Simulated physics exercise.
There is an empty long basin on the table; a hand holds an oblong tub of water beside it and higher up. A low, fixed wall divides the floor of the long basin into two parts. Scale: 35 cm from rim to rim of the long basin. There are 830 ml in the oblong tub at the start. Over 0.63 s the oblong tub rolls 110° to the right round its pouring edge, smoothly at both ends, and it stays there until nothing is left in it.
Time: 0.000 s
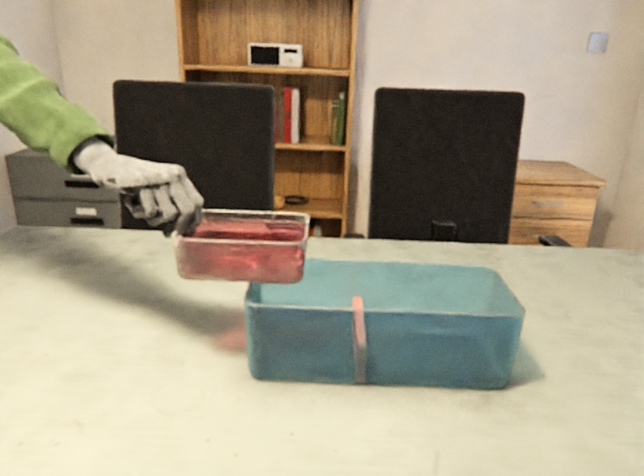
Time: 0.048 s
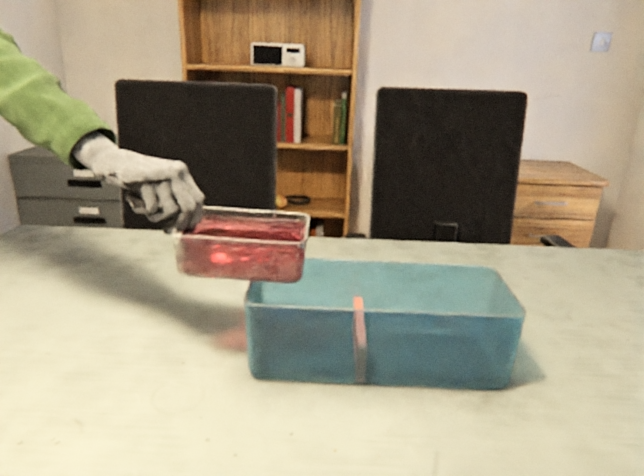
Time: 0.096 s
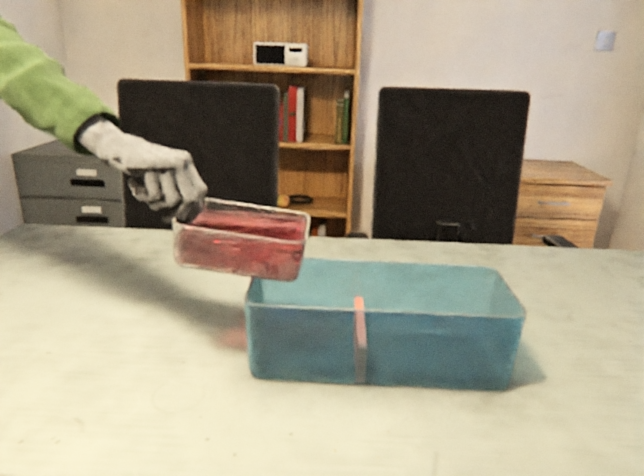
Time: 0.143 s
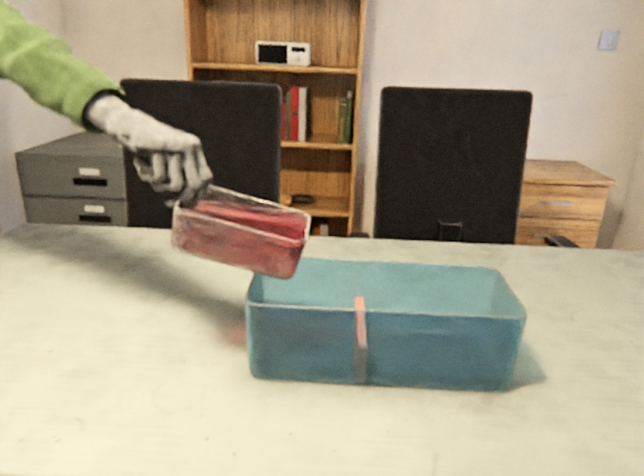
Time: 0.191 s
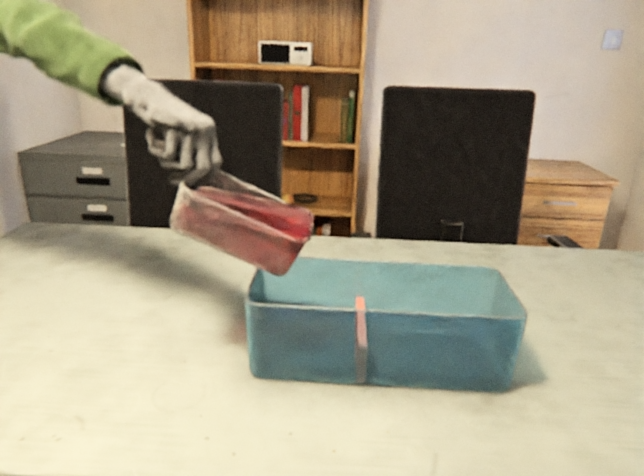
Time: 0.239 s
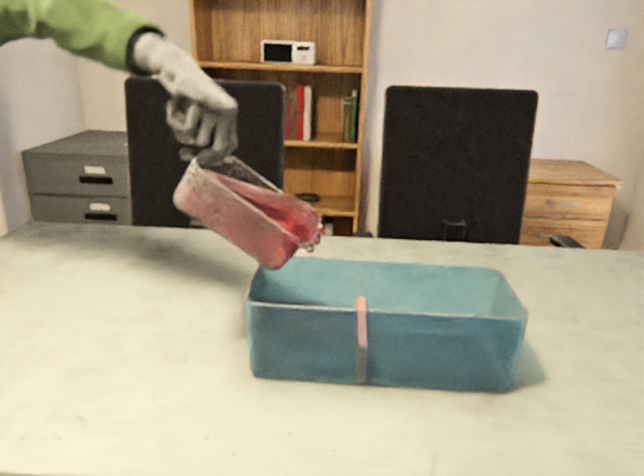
A gloved-looking grey hand in a green sleeve holds a clear oblong tub of red liquid above the left end of an empty, long blue basin with a pinkish vertical strip on its front. They are seen from across a pale table, with two black chairs, a wooden bookcase and drawers behind. The hand rises and moves right, tilting the tub steadily rightward, while the view shifts very slightly.
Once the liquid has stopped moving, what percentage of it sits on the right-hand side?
About 72 per cent.
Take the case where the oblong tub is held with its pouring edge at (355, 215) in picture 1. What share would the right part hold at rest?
Result then: Approx. 80 %.
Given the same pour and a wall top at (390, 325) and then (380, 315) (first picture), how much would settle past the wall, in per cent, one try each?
First 40, then 60 per cent.
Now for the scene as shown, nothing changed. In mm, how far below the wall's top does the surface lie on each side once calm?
Near 44 mm for the left and near 30 mm for the right.
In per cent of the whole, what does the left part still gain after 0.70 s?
It comes to some 8 per cent.
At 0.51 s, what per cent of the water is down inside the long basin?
Close to 32 in a hundred.
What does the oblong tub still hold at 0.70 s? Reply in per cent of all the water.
Roughly 0 per cent.
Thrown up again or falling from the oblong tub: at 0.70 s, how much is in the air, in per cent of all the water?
I'd put it at about 10 per cent of the liquid.
Then, 0.51 s in, the tilt is 100° and 12 per cent is still to pour, 5 is left of the wall and 27 right of it.
Then, 0.70 s in, the tilt is 110° and 0 per cent is still to pour, 11 is left of the wall and 75 right of it.
Then, 0.91 s in, the tilt is 110° and 0 per cent is still to pour, 17 is left of the wall and 59 right of it.
Then, 1.13 s in, the tilt is 110° and 0 per cent is still to pour, 18 is left of the wall and 72 right of it.
Finally, 18 per cent lies left of the wall, 72 right of it and 9 outside.
